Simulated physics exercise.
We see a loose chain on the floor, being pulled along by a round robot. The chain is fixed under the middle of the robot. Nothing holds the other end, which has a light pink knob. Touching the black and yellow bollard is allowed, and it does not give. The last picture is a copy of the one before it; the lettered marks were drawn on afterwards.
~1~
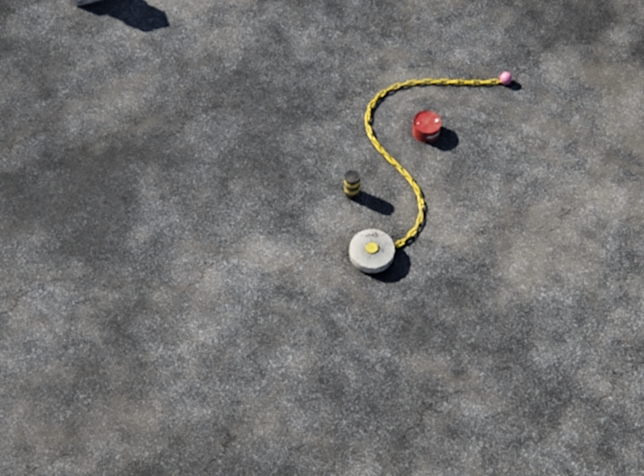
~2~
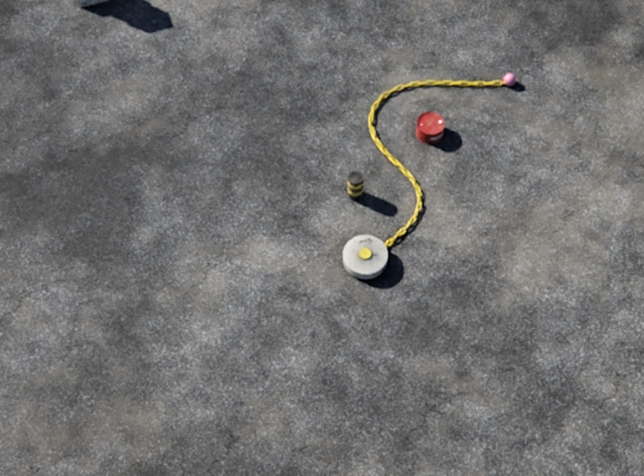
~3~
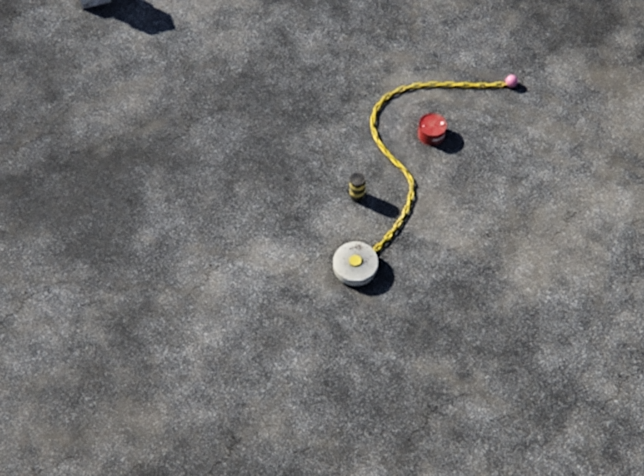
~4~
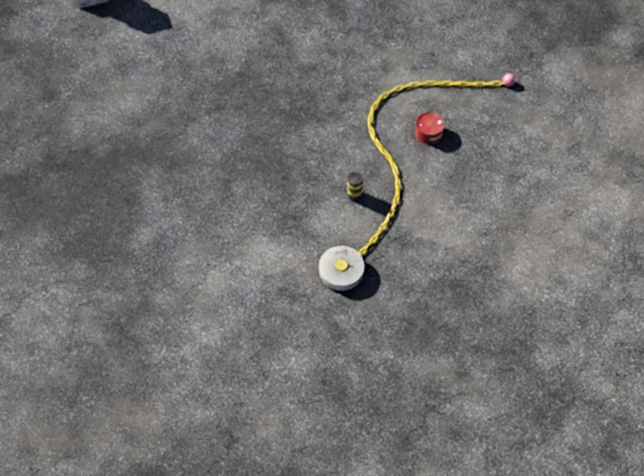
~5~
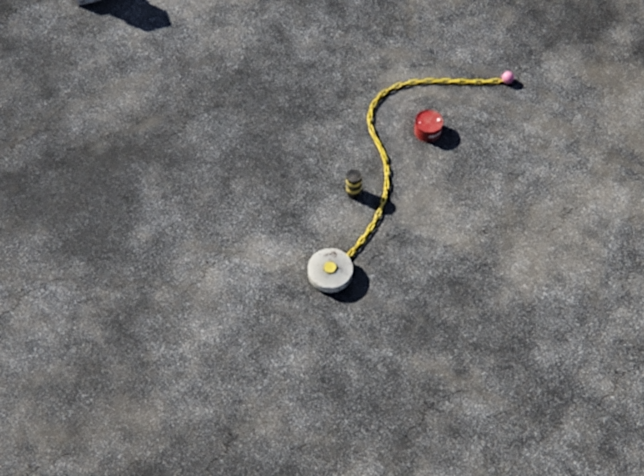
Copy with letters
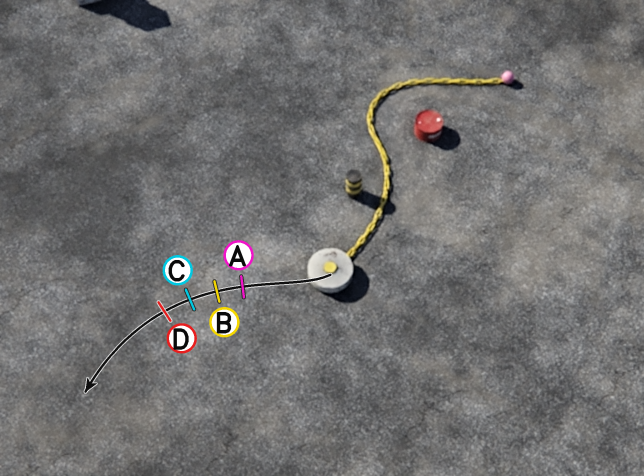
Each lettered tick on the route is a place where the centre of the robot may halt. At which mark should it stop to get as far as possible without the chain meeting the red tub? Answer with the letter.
No farther than A.
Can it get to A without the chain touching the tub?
Yes.
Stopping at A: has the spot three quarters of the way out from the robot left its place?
Yes.
On the marked copy, A at (243, 287); B at (217, 291); C at (190, 300); D at (164, 311); the route from (330, 275) via (192, 299) to (85, 392).
Following A. Soon after the start, robot (300, 278), middle of the chain (377, 137), free end (508, 78).
Later, robot (268, 280), middle of the chain (377, 152), free end (508, 78).
In the end, robot (242, 283), middle of the chain (378, 169), free end (502, 78); only the bollard has been touched, if anything.
As for the rest, B brings the chain against the tub; C brings the chain against the tub; D brings the chain against the tub.
